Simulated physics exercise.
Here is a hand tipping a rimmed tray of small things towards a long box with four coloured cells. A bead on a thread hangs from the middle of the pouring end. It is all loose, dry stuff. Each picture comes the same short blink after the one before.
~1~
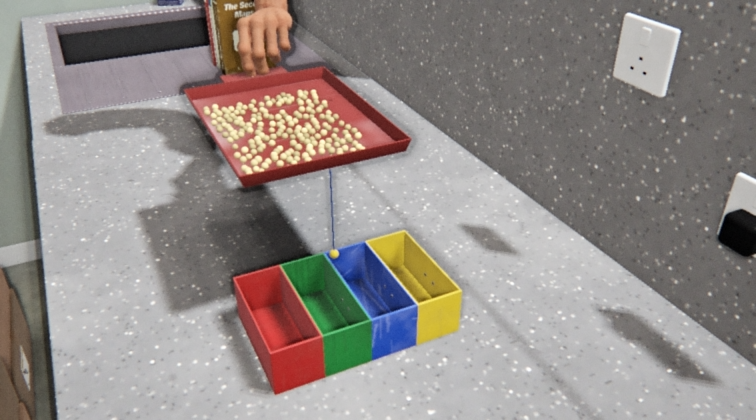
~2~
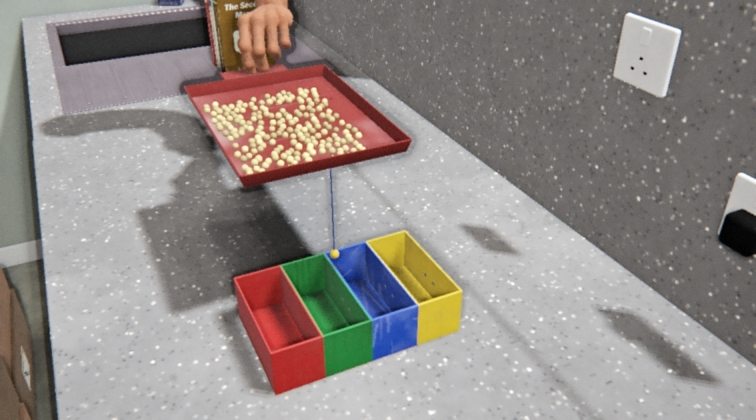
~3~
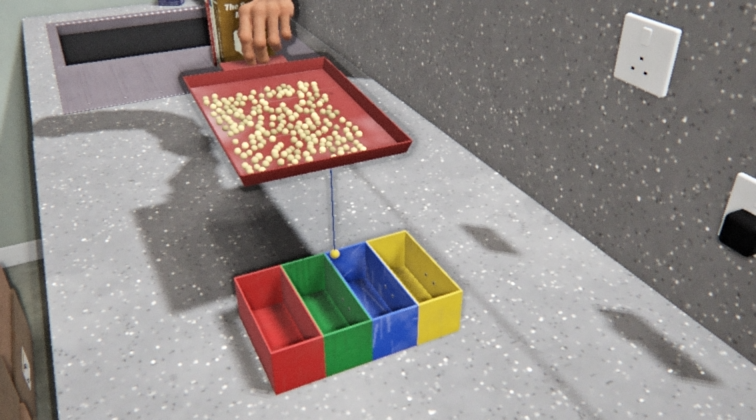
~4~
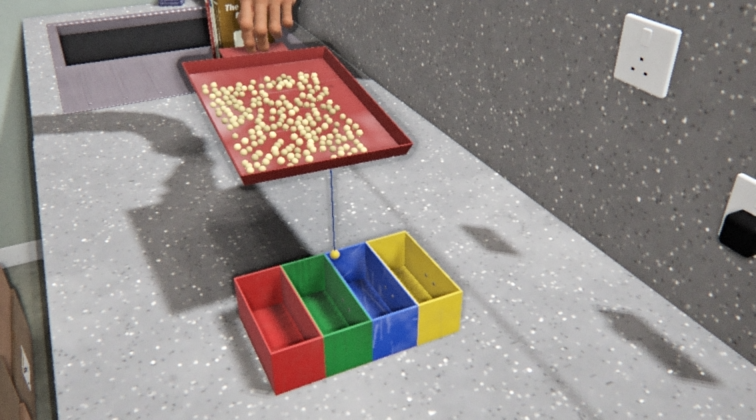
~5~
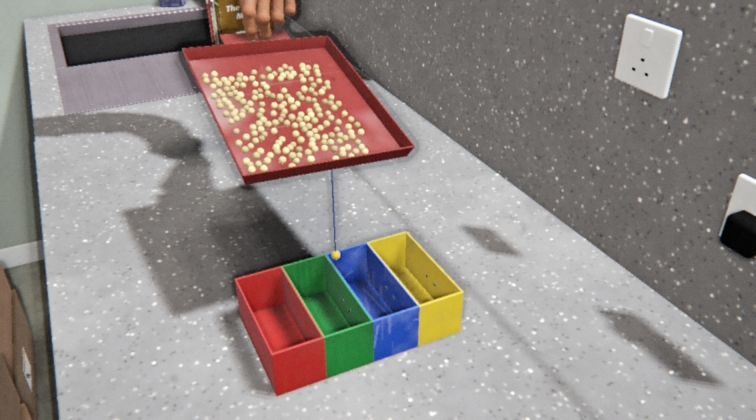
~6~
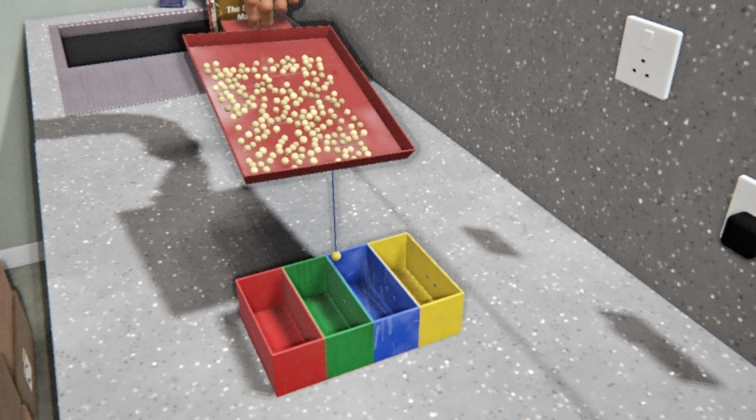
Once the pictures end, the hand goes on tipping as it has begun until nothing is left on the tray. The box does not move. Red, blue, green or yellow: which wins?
Most goes to the yellow cell.
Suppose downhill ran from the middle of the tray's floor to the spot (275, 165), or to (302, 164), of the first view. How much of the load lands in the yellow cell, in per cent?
Near 0 % and 0 %.
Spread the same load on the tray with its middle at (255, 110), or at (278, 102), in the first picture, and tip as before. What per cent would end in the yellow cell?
Roughly 40 per cent, and 60 per cent.
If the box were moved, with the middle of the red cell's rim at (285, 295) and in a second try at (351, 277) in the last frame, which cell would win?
The first try: The cell in yellow. The second: The green cell.
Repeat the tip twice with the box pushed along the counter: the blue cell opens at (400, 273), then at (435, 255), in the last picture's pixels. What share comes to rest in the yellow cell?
Near 30 % and 0 %.
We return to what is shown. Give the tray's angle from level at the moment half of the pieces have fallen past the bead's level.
At some 105 degrees.
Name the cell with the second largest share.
Second comes blue.
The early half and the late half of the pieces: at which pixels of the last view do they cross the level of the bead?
At about (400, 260), then at (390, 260).
Soon, tray tipped steeply; most on the tray; a stray few in the yellow cell; a small part falling or outside the box.
A while on, tray tipped right over; about a third on the tray; a small part in the yellow cell; a small part in the blue cell; a small part in the green cell; about a third falling or outside the box.
Towards the end, tray tipped past a quarter turn; about half in the yellow cell; about a quarter in the blue cell; a small part in the green cell; a stray few in the red cell; a small part falling or outside the box.
Finally, tray tipped past a quarter turn; about half in the yellow cell; about a quarter in the blue cell; a small part in the green cell; a stray few in the red cell; a small part outside the box.
